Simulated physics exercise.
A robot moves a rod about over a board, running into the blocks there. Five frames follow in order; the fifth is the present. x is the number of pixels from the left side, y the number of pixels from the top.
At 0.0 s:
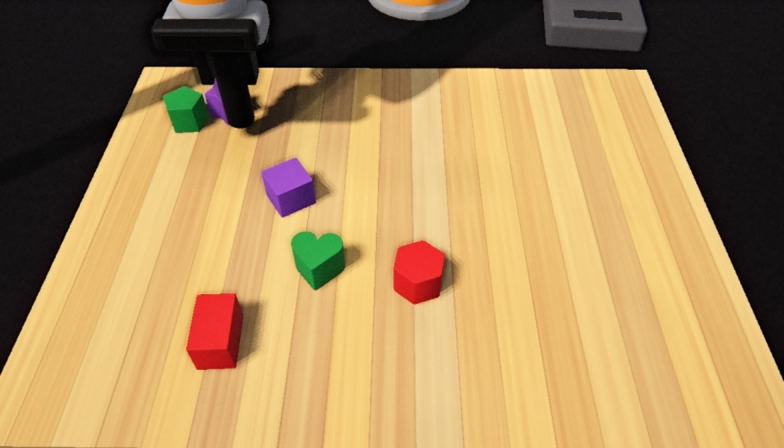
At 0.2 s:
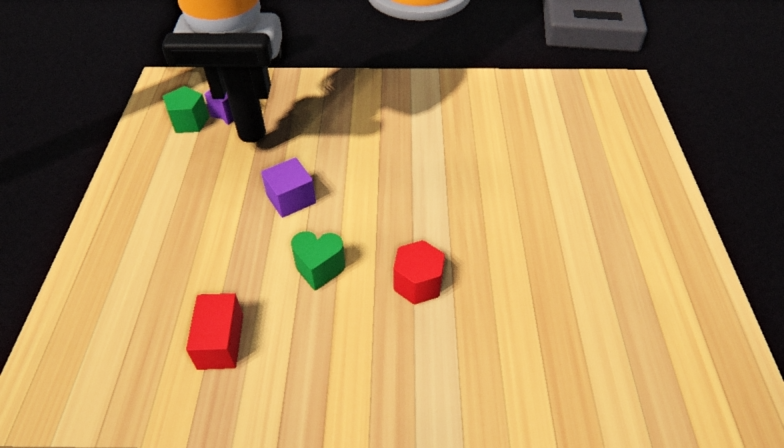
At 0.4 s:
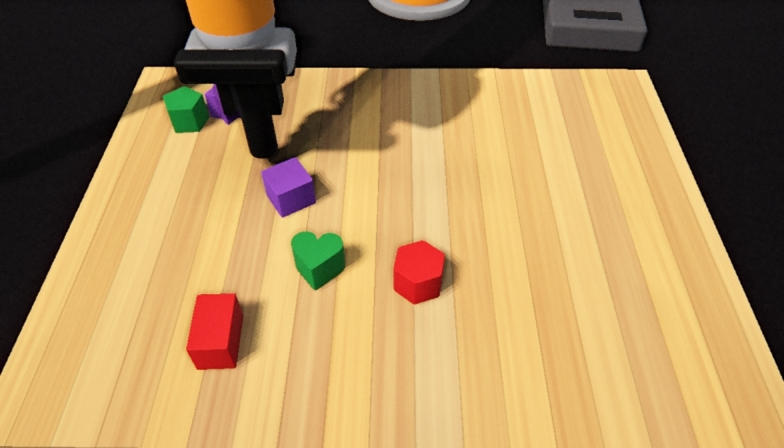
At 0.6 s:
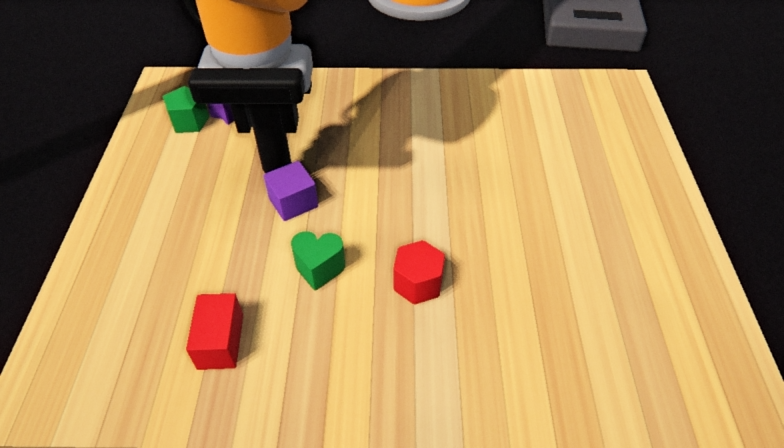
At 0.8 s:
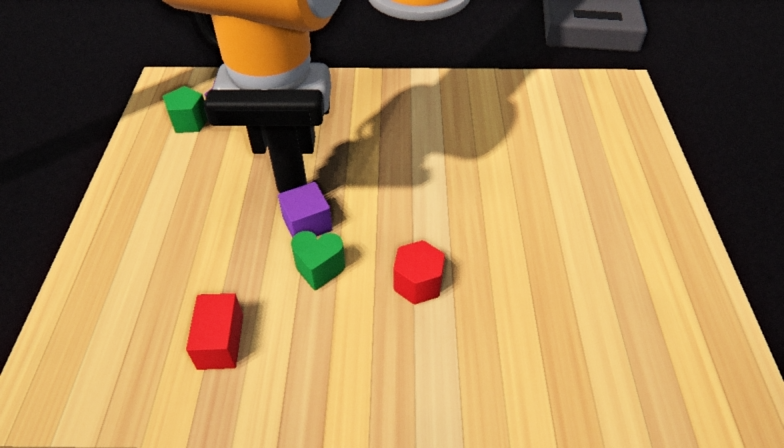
A robot arm with an orange and grey body and a black rod moves down and to the right over a striped wooden board, seen from above at a fixed angle. A purple cube sits above a green heart, with red blocks below left and to the right, and green and purple blocks at upper left. The rod meets the cube and pushes it toward the heart.
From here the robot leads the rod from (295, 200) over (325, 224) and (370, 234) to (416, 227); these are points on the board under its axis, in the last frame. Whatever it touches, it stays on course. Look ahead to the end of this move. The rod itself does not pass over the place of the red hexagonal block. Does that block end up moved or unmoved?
It is still on its spot.
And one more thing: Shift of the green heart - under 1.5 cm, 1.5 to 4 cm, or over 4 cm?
Range: 1.5 to 4 cm.
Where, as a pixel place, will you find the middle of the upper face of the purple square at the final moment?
Just about (330, 237).
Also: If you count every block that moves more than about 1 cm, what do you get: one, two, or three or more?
The number will come to 2.
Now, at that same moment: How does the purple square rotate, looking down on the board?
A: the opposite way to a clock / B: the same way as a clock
B - the same way as a clock.
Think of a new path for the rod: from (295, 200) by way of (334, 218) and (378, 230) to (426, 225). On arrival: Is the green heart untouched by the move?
No, that is not what happens.
The first path, step by step. One third of the way, rod at (325, 213); purple square at (324, 231), turned 30° clockwise; green heart at (319, 264).
Two thirds of the way, rod at (370, 222); purple square at (330, 237), turned 40° clockwise; green heart at (319, 270).
At the end, rod at (417, 214); purple square at (330, 237), turned 40° clockwise; green heart at (319, 270); red hexagonal block still.
